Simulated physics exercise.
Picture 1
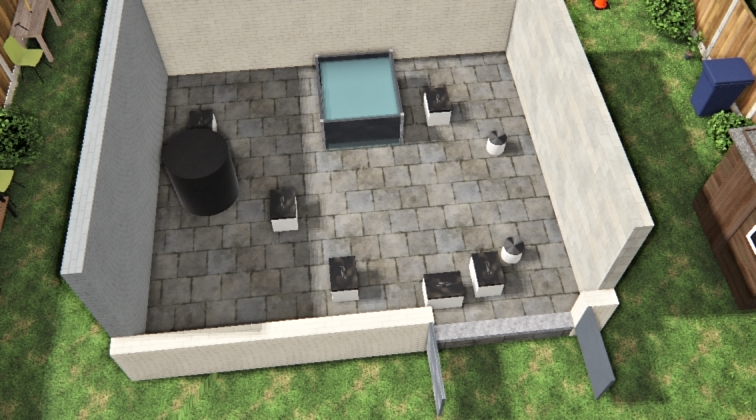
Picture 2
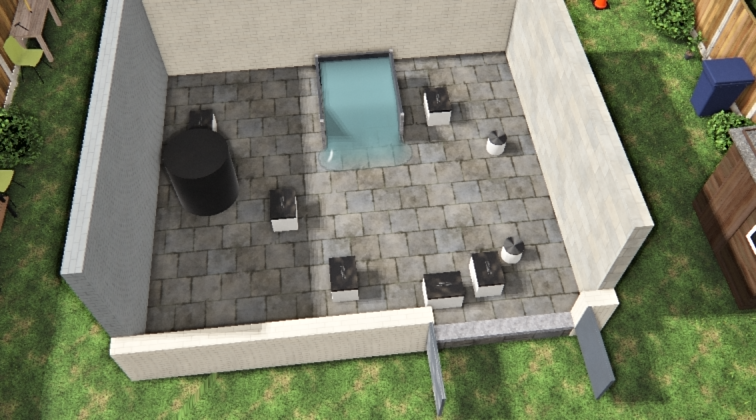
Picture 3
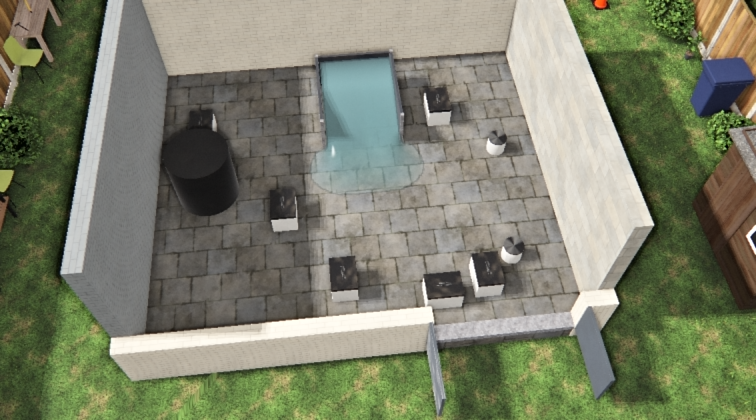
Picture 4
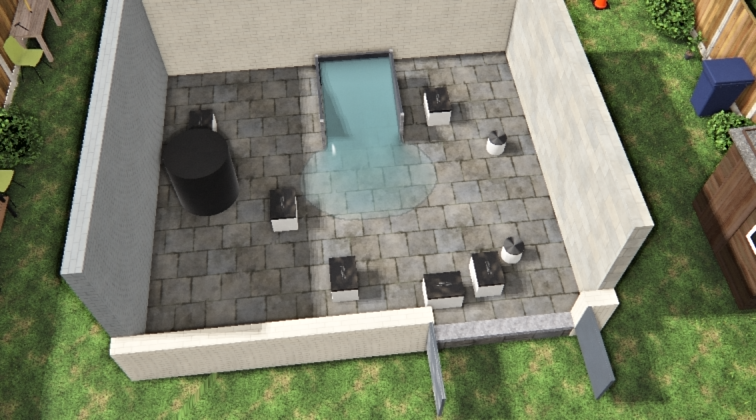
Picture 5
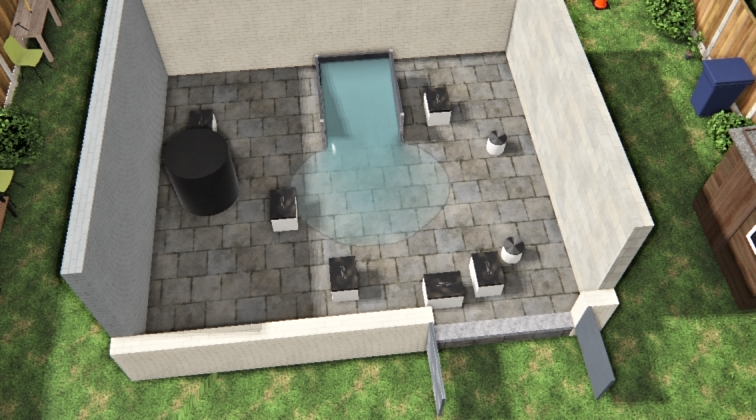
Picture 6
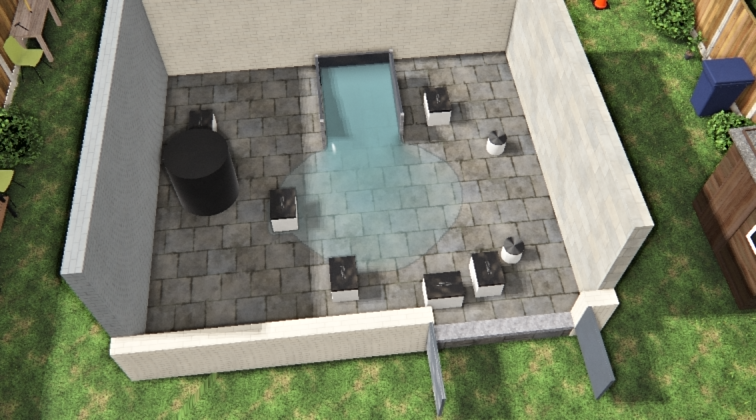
Water poured out of the open front of a glass-sided tank by the back wall and spread in a widening, rounded sheet across the paved court, while the scattered boxes and pots stayed put.
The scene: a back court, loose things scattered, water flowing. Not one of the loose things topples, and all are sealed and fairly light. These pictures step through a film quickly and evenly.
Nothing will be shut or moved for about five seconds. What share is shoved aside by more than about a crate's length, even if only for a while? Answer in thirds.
One to two thirds.
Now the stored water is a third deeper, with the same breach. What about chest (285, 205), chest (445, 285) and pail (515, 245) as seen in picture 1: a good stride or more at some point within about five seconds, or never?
Object 1: Passed the mark. Object 2: Passed the mark. Object 3: Passed the mark.
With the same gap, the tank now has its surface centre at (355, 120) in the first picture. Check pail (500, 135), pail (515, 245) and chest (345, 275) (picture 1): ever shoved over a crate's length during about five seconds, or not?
Not far, Not far, Far enough.
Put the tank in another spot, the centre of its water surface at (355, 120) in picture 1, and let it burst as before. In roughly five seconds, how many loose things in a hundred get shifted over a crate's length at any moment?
40 %, roughly.
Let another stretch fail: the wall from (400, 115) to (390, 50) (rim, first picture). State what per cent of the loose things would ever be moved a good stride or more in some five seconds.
My estimate is some 50 per cent of them.
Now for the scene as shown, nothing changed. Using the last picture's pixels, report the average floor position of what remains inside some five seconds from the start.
I'd put it roughly at (314, 185).
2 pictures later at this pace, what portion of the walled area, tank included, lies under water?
Estimate: Close to 30 in a hundred.
A moment on, 0 of 8 are well off their spots; 0 afloat.
Next, 5 of 8 are well off their spots; 1 afloat.
Later, 5 of 8 are well off their spots; 3 afloat.
In the end, 5 of 8 are well off their spots, and 5 have been at some point; 2 afloat.
